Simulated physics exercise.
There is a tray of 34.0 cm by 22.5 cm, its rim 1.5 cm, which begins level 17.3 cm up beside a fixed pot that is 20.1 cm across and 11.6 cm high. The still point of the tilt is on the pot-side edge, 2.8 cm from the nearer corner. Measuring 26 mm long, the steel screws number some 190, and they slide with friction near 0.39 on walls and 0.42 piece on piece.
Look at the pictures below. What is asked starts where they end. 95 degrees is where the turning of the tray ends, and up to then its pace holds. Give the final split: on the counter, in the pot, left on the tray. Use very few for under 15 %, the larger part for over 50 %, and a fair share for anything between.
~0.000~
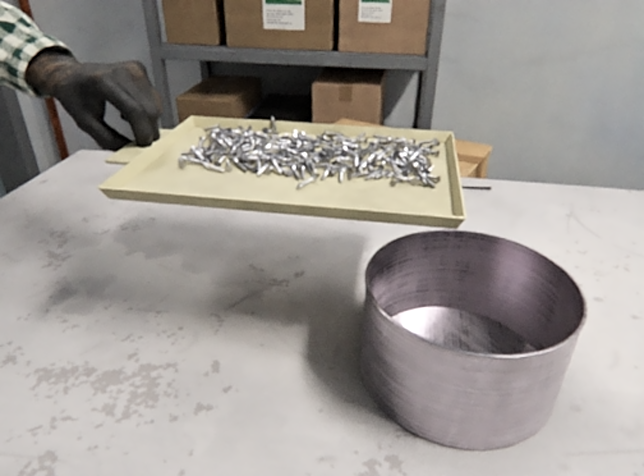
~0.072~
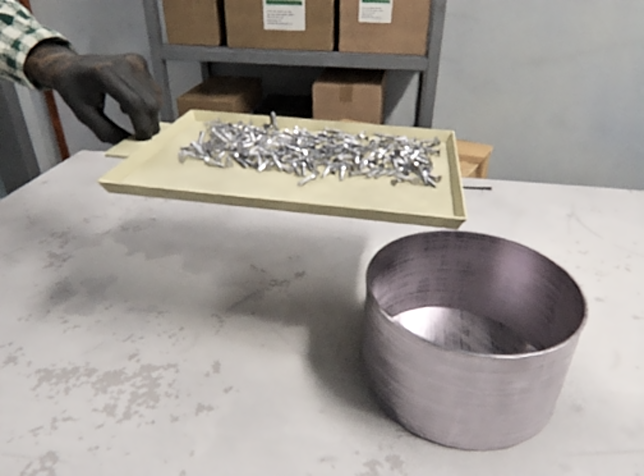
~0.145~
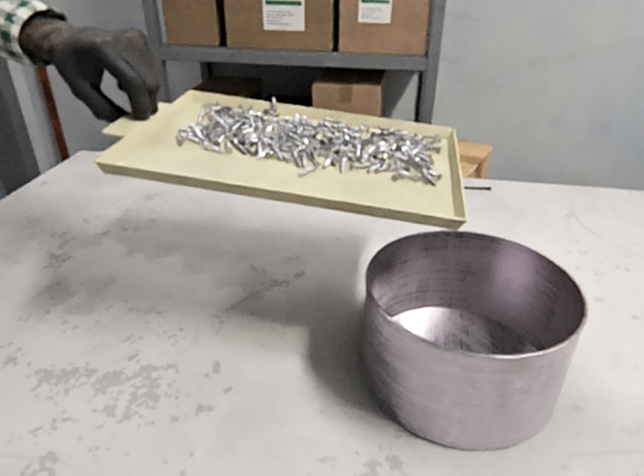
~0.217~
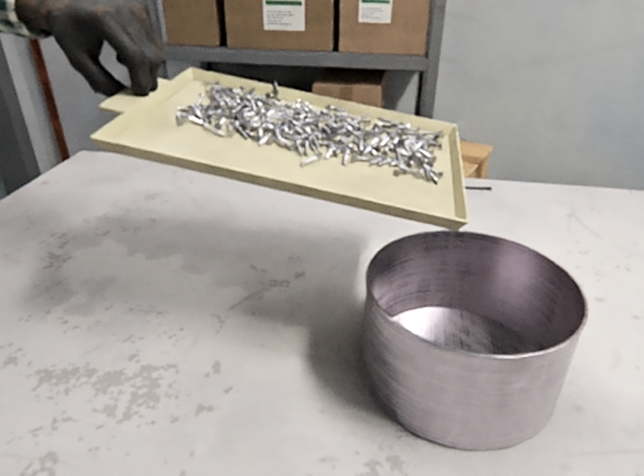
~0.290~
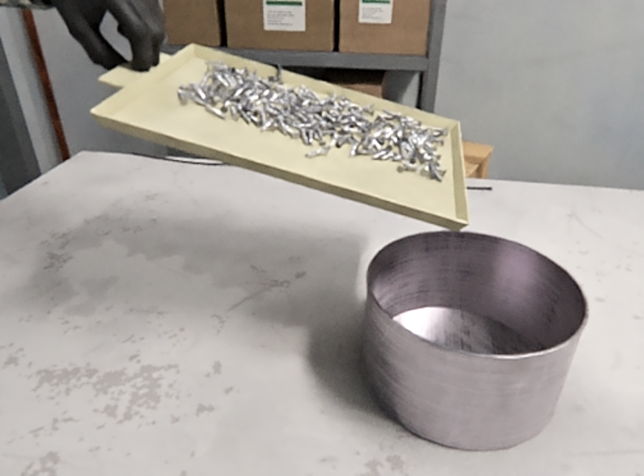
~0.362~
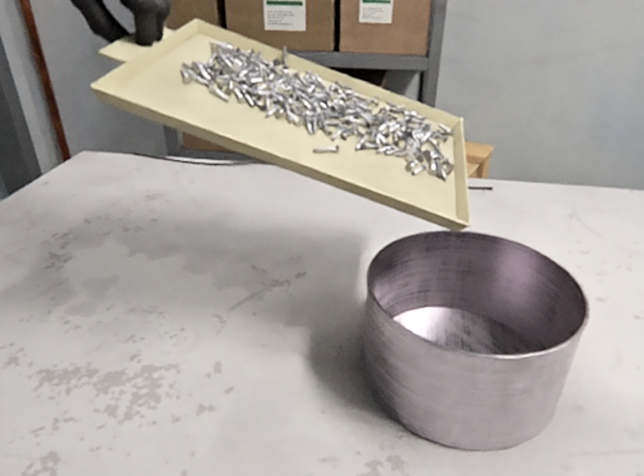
Counter: A fair share, pot: The larger part, left on the tray: Very few.
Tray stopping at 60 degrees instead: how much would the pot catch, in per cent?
I'd say close to 70 percent.
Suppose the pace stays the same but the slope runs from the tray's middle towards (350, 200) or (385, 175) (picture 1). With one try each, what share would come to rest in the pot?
Estimate: Some 100 % and some 20 % respectively.
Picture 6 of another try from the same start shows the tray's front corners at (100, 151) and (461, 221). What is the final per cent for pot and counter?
Per cent by place - pot 95, counter 5.
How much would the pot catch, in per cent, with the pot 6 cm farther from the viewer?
In that case about 90 percent would end up there.
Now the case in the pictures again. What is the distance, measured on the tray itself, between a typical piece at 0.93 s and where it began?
About 18 cm.
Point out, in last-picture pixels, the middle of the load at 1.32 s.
Approximately (501, 350) in the last picture.
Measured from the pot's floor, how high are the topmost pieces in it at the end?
I'd put it at close to 2.0 centimetres.
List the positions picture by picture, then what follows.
In the first frame, tray tilt 0 degrees, front corners at (106, 185) and (459, 214); middle of the pieces at (312, 154); pot at (471, 281).
In the second frame, tray tilt 1 degrees, front corners at (106, 179) and (460, 215); middle of the pieces at (312, 151).
In the third frame, tray tilt 5 degrees, front corners at (102, 159) and (460, 216), lowest corner right front; middle of the pieces at (313, 141).
In the fourth frame, tray tilt 10 degrees, front corners at (100, 135) and (461, 217), lowest corner right front; middle of the pieces at (315, 129).
In the fifth frame, tray tilt 14 degrees, front corners at (100, 111) and (463, 218), lowest corner right front; middle of the pieces at (318, 118).
In the sixth frame, tray tilt 19 degrees, front corners at (101, 85) and (464, 219), lowest corner right front; middle of the pieces at (324, 107); pot at (473, 282). The tray's pace is about 65 degrees a second.
After 0.93 s, tilt 55 degrees; the tray holds 80 %, the pot 0 %.
After 1.32 s, tilt 79 degrees; the tray holds 10 %, the pot 70 %.
After 1.78 s, tilt 95 degrees; the tray holds 0 %, the pot 75 %.
At rest (2.7 s), counter 25 %, pot 75 %, tray 0 %.
